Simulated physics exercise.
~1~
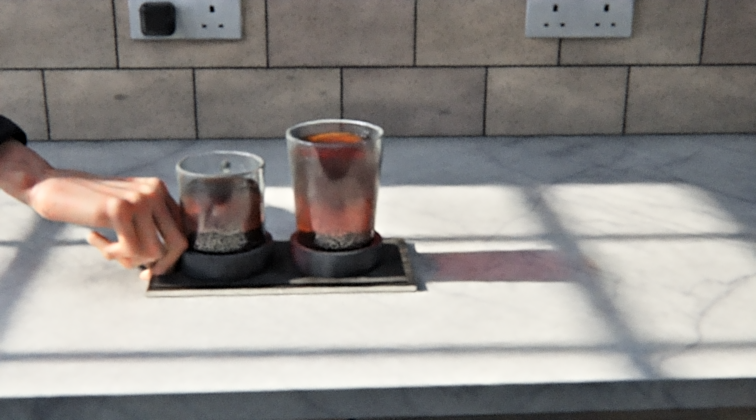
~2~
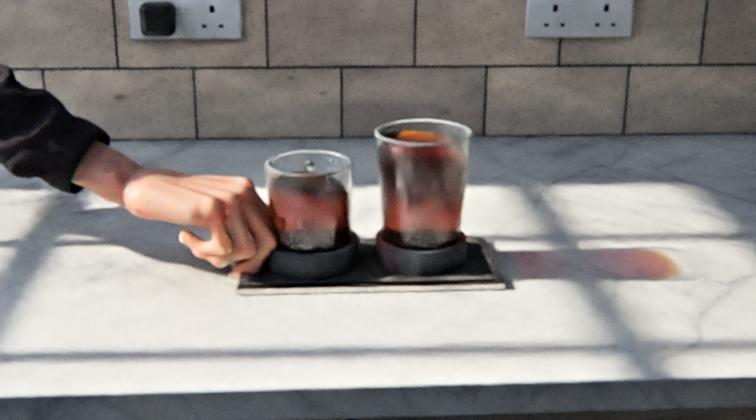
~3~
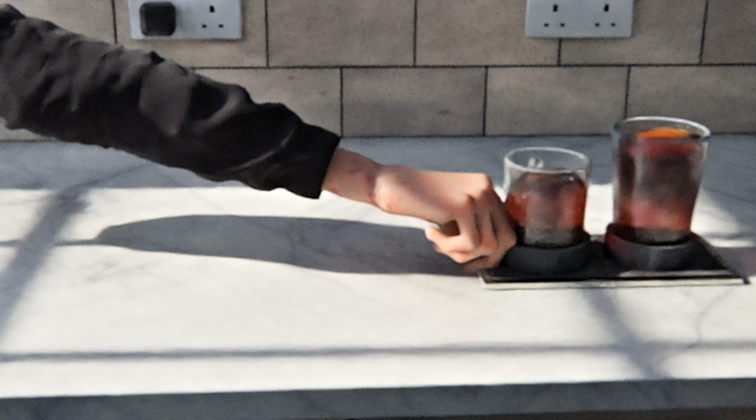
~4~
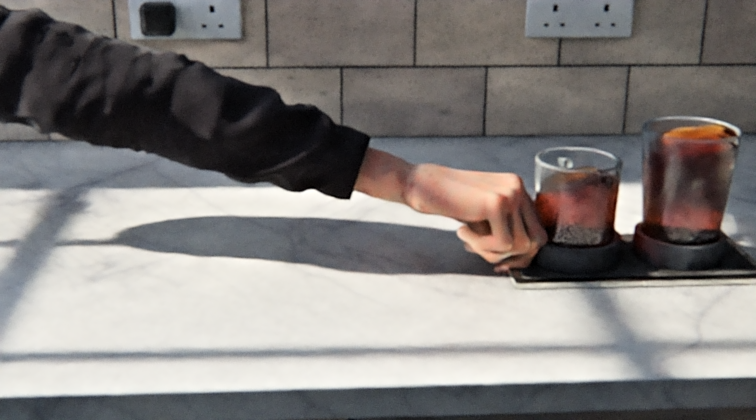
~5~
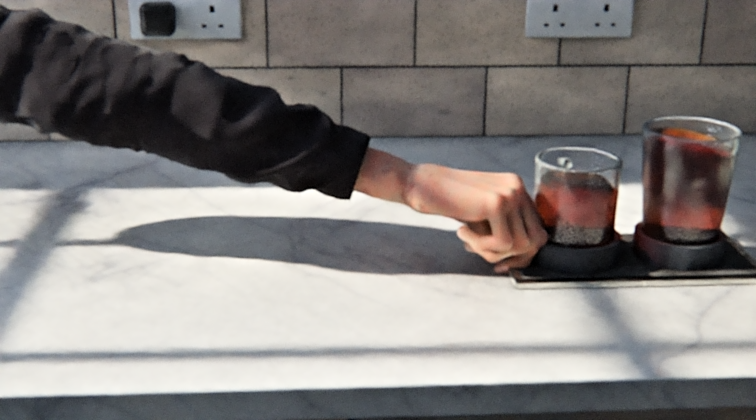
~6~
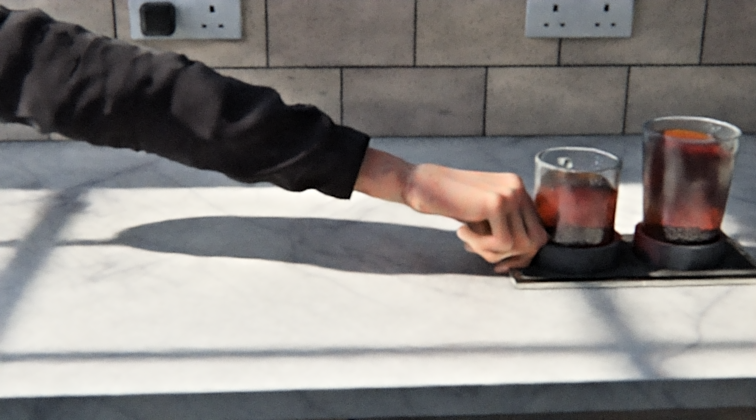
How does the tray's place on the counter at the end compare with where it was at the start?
The tray starts left of the middle of the counter and ends far over on the right, by the edge of the view.
The clip opens on a sunlit marble counter, where a hand holds the left end of a dark tray carrying two open glasses of reddish-brown tea, a shorter one on the left and a taller one on the right. The hand pushes the tray to the right across the counter. As it travels, a black-sleeved arm stretches into view from the left, and the tea shifts in the glasses. The tray then comes to a stop near the right edge of the view. It stays there with both glasses upright in their round holders and the hand still on its end.
